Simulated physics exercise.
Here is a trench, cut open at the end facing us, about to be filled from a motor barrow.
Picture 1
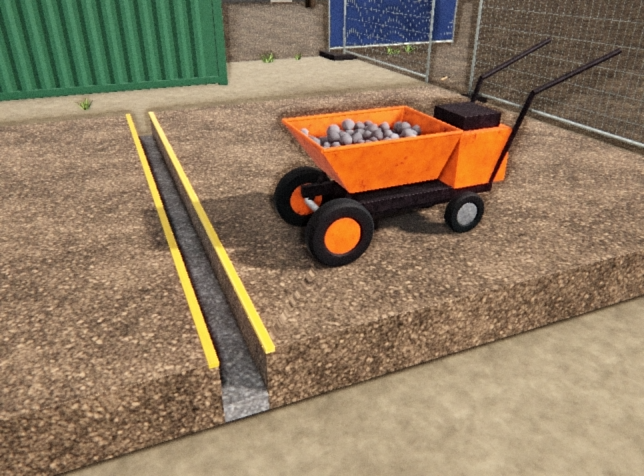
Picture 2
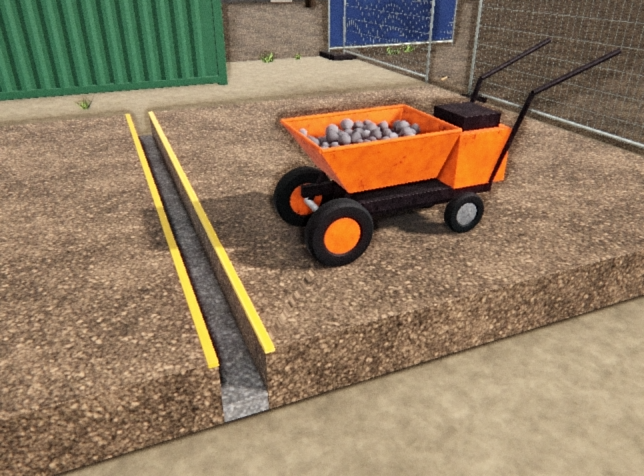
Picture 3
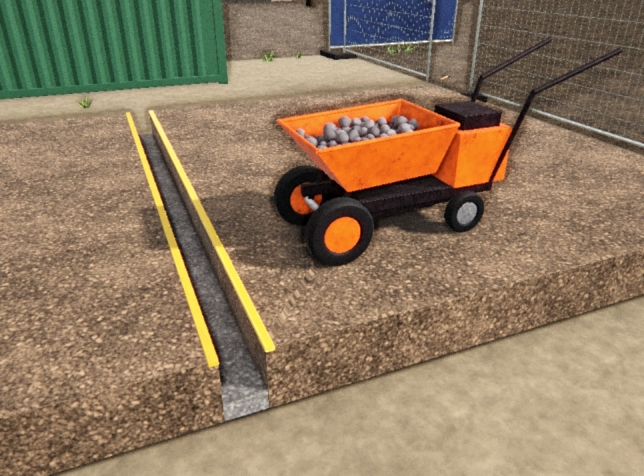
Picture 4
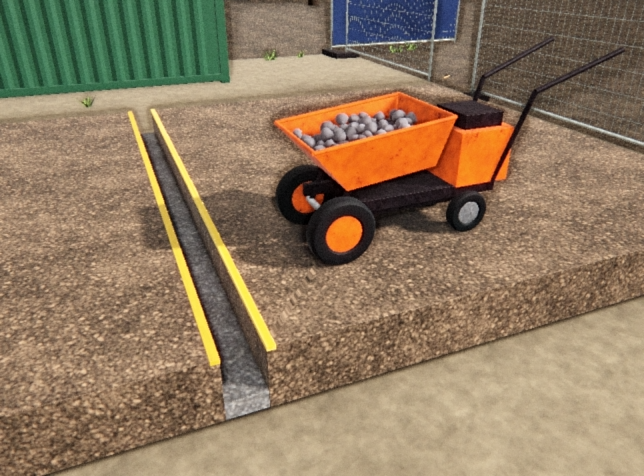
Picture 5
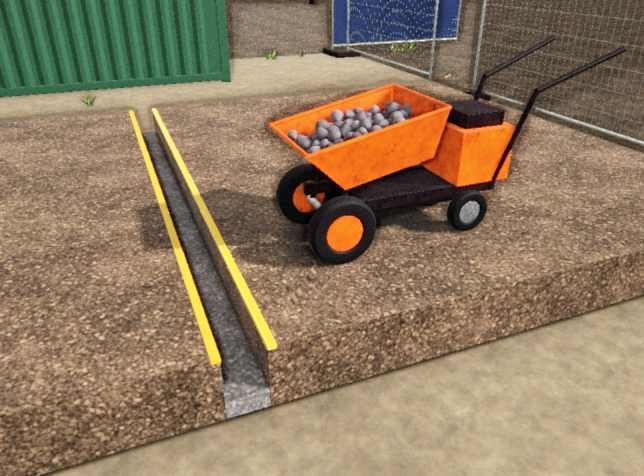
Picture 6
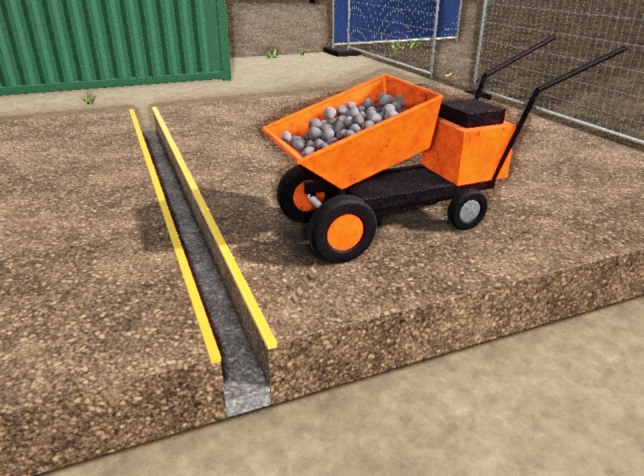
On a raised block of brown gravelly ground in a fenced yard, seen from slightly above, a narrow trench runs away from its open near end. Yellow edging lines the trench at left, an orange motor barrow with black handles holds grey cobbles to its right, and a green container stands behind. The barrow stays put while its skip gradually tilts forward toward the left, the cobbles tilting with it.
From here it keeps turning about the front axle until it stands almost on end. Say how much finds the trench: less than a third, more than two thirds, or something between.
The trench ends with more than two thirds of it.
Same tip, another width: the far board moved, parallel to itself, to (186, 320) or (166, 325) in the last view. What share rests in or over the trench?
The first gives 100 %, the second 100 %.
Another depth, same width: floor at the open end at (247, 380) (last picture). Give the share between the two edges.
Roughly 70 in a hundred.
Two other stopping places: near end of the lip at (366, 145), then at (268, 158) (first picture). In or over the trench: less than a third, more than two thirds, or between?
One: In the middle band. Two: Below one third.
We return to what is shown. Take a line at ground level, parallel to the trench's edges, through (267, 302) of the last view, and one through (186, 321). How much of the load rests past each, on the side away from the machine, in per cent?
Roughly 100 per cent, and 10 per cent.
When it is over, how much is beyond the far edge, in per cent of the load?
Roughly 15 in a hundred.
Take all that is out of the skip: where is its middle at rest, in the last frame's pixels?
At about (208, 280).
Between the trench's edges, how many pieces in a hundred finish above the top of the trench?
It comes to 10 per cent or so.
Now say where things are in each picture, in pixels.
In the first picture, lip of the skip at (323, 151), level; top of the load at (368, 135), round cobbles; first edge of the trench at (250, 309); far edge at (199, 321), the trench under half as wide as the skip, and about as deep as wide.
In the second picture, lip of the skip at (322, 151), level; top of the load at (367, 134).
In the third picture, lip of the skip at (318, 152), tipped barely; top of the load at (365, 132).
In the fourth picture, lip of the skip at (314, 154), tipped a little; top of the load at (383, 128).
In the fifth picture, lip of the skip at (308, 157), tipped a little; top of the load at (378, 123).
In the sixth picture, lip of the skip at (300, 162), tipped clearly; top of the load at (371, 117); first edge of the trench at (253, 305); far edge at (201, 317).
Soon after the last picture, skip tipped steeply; all in the skip.
A little later, skip tipped right over; most in the skip; a stray few short of the trench; a small part in or heaped over the trench; a small part falling.
Later still, skip tipped right over; about a quarter in the skip; a small part short of the trench; about two thirds in or heaped over the trench; a small part beyond it.
By the end, skip tipped right over; a stray few short of the trench; most in or heaped over the trench; a small part beyond it.
